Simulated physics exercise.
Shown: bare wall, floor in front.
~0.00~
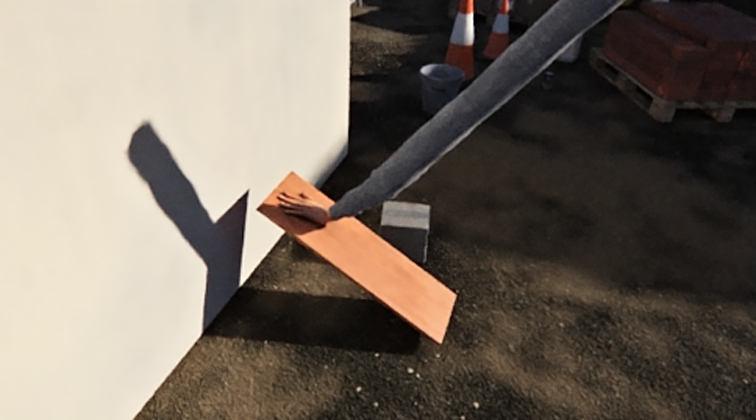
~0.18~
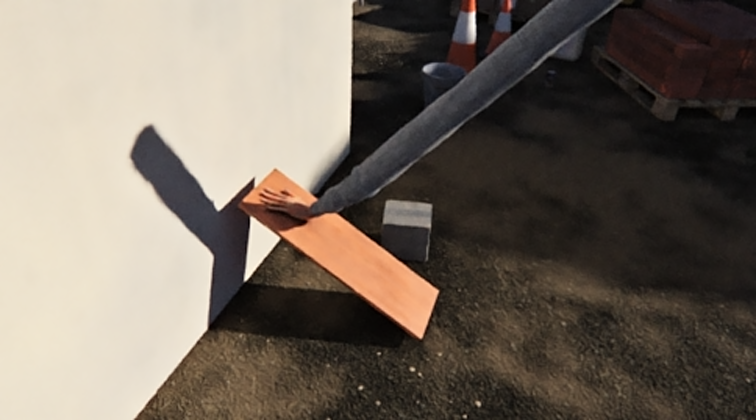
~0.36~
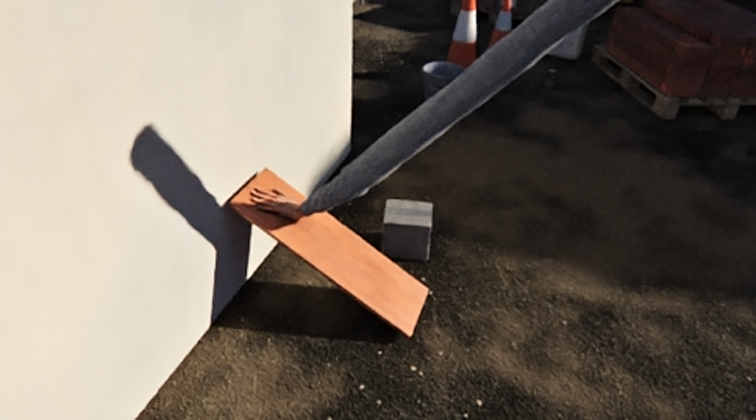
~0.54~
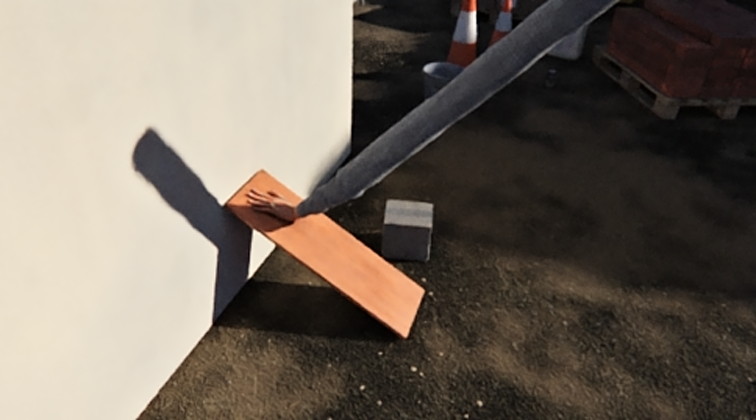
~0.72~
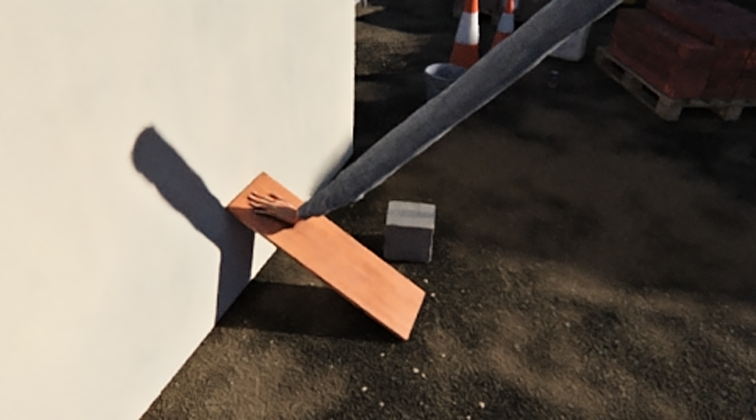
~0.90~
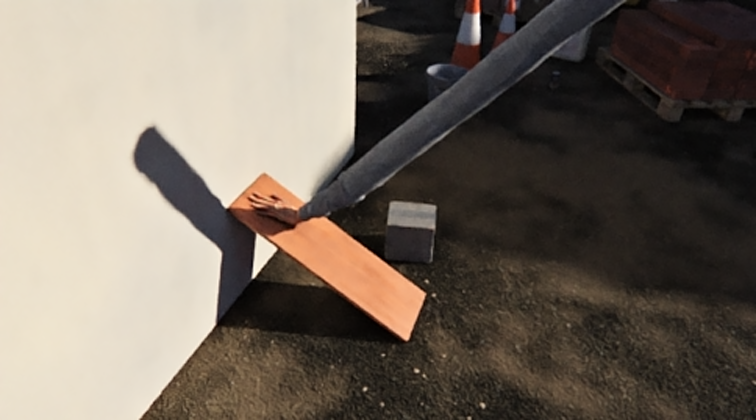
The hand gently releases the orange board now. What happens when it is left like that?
My guess is it budges.
Around 1.20 s, orange board leaning 5° more than when let go near (337, 263).
Around 1.30 s, orange board leaning 14° more than when let go near (342, 275).
Around 1.40 s, orange board leaning 30° more than when let go near (346, 297).
Around 1.50 s, orange board leaning 31° more than when let go near (347, 298).
Finally (2.2 s), moved from the start, orange board; grey box still in place. Final places as the last picture's camera would see them, orange board near (347, 299). The board slides down.
